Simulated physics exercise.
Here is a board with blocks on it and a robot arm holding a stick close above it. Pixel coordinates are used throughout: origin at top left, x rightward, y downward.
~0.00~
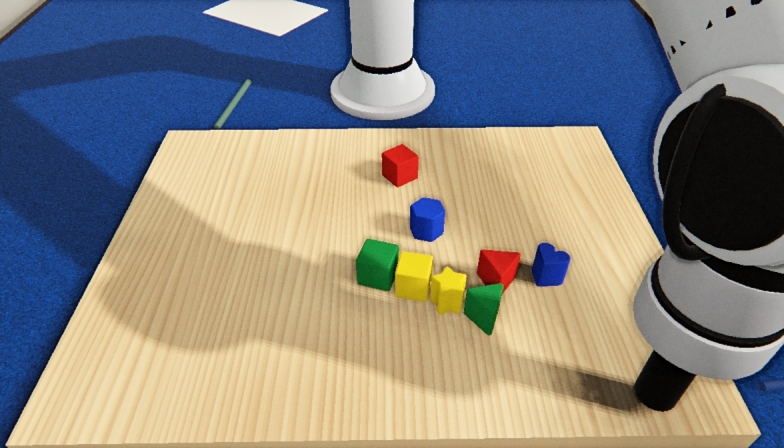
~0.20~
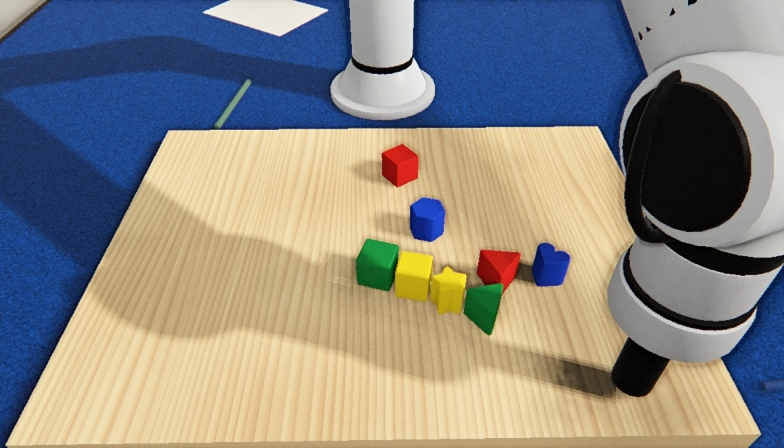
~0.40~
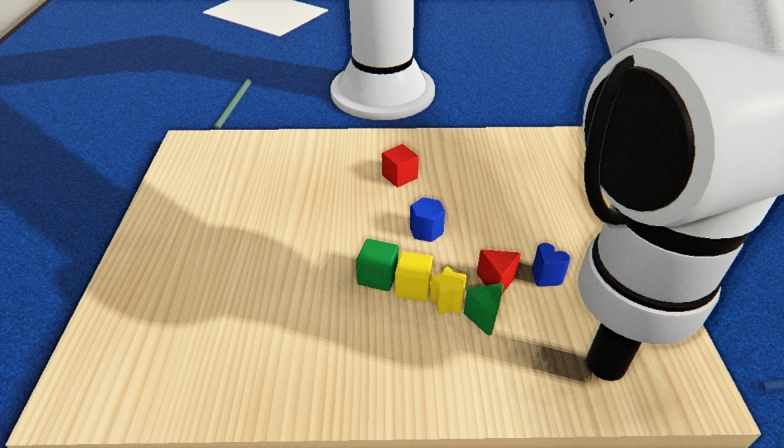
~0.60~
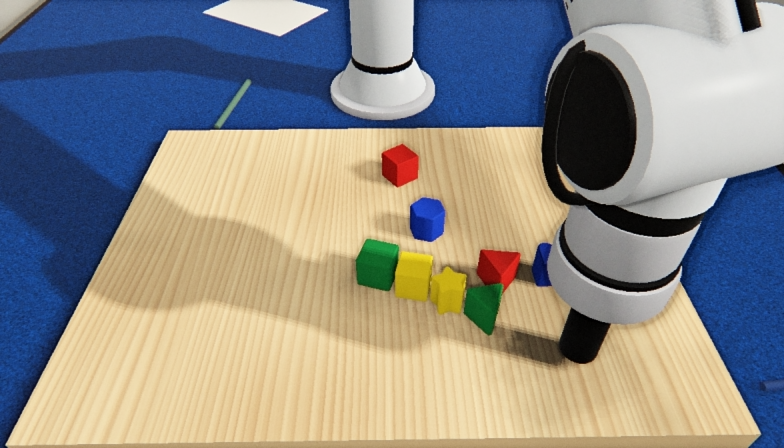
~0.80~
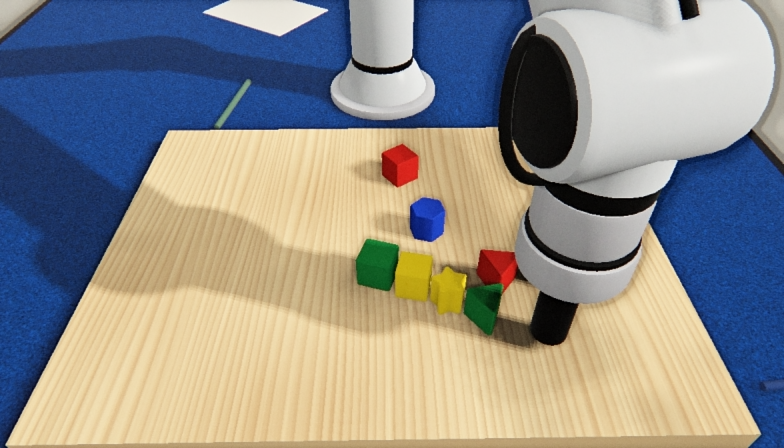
A robot arm holding a short black stick moved steadily left and slightly away across the wooden board, nearing the green three-sided block and passing in front of the blue one, while the colored blocks stayed still.
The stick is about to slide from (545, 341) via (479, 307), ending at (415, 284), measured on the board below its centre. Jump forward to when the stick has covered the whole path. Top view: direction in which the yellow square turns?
From overhead, the rotation is clockwise.
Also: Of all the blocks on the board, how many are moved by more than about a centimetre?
Moved: More than two.
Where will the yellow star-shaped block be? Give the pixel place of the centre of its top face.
Its top middle is near (407, 283).
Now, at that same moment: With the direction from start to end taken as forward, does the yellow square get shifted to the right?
No, that is not how it ends up.
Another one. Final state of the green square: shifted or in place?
The green square will be pushed away from where it stands.
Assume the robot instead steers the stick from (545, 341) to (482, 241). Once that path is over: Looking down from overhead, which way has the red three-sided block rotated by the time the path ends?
Answer: Anticlockwise.
What follows on the original path. One third of the way, stick (502, 307); yellow star-shaped block (445, 279), turned 25° clockwise; green three-sided block (474, 292), turned 25° anticlockwise.
Two thirds of the way, stick (458, 289); green square (374, 251); yellow square (405, 261); yellow star-shaped block (429, 279), turned 50° clockwise; green three-sided block (448, 304), turned 40° anticlockwise.
At the end, stick (415, 275); green square (352, 244), turned 15° clockwise; yellow square (377, 261), turned 20° clockwise; yellow star-shaped block (407, 283), turned 15° anticlockwise; green three-sided block (448, 303), turned 40° anticlockwise.
